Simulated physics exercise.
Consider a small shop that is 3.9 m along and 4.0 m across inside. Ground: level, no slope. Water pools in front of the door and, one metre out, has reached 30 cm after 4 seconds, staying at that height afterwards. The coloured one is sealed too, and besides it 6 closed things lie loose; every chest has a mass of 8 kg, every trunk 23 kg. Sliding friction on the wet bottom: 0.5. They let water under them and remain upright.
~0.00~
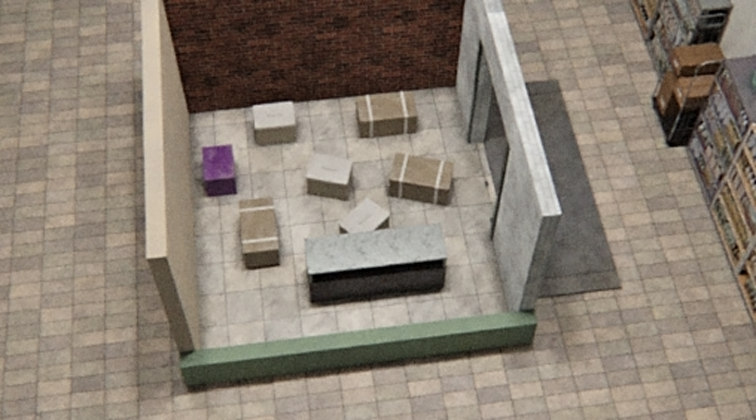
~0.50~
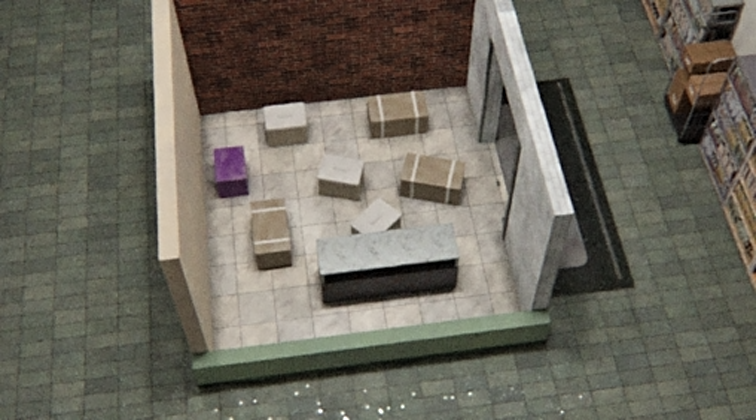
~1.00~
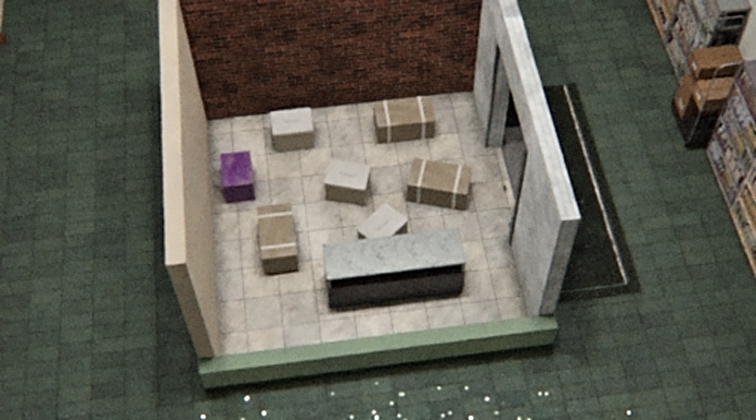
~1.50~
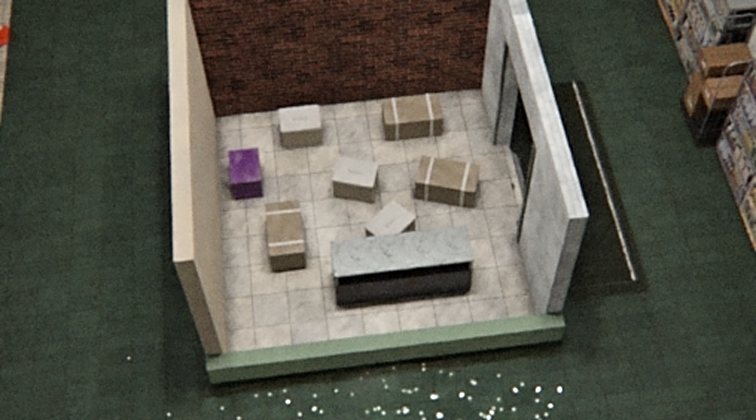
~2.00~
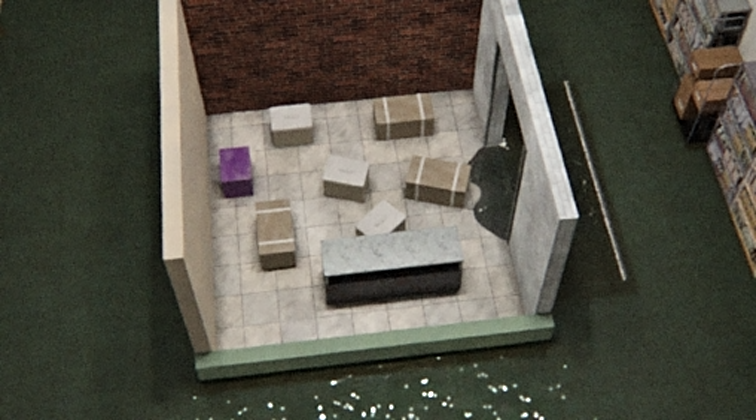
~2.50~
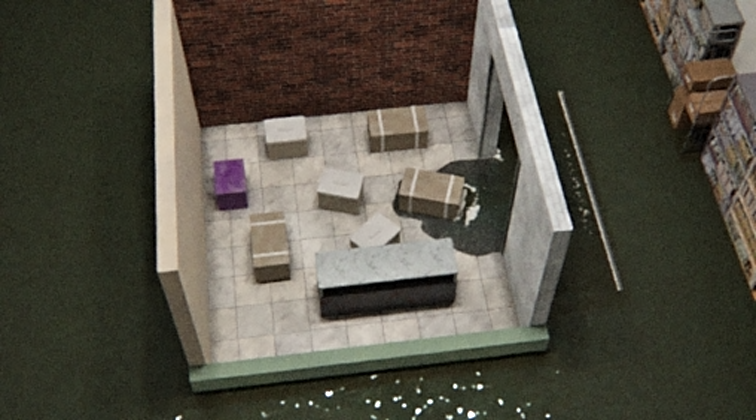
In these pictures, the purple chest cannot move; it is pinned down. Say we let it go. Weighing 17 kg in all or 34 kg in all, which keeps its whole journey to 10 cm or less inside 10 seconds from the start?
Neither works.
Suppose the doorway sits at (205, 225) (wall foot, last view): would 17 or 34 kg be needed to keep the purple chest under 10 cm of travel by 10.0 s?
So neither mass does it.
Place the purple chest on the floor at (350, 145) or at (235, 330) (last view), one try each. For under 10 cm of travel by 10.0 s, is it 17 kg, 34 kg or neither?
First try none suffices, second try none suffices.
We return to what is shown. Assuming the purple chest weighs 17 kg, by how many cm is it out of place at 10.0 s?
It would be some 50 cm from its spot.
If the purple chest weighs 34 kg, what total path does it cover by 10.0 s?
The distance adds up to about 60 cm.
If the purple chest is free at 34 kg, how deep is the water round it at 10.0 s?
Something like 21 centimetres.
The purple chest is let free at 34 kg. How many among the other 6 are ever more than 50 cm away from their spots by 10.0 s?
I get 6.
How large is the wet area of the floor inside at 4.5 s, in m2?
8.0 m2.
After 3.5 s the purple chest would be 0 cm from its start with 17 kg and 0 cm from its start with 34 kg; 0 cm of water round it then.
After 4.5 s the purple chest would be 0 cm from its start with 17 kg and 0 cm from its start with 34 kg; 0 cm of water round it then.
After 7.0 s the purple chest would be 13 cm from its start with 17 kg and 10 cm from its start with 34 kg; 20 cm of water round it then.
After 10.0 s the purple chest would be 50 cm from its start with 17 kg and 33 cm from its start with 34 kg; 21 cm of water round it then.
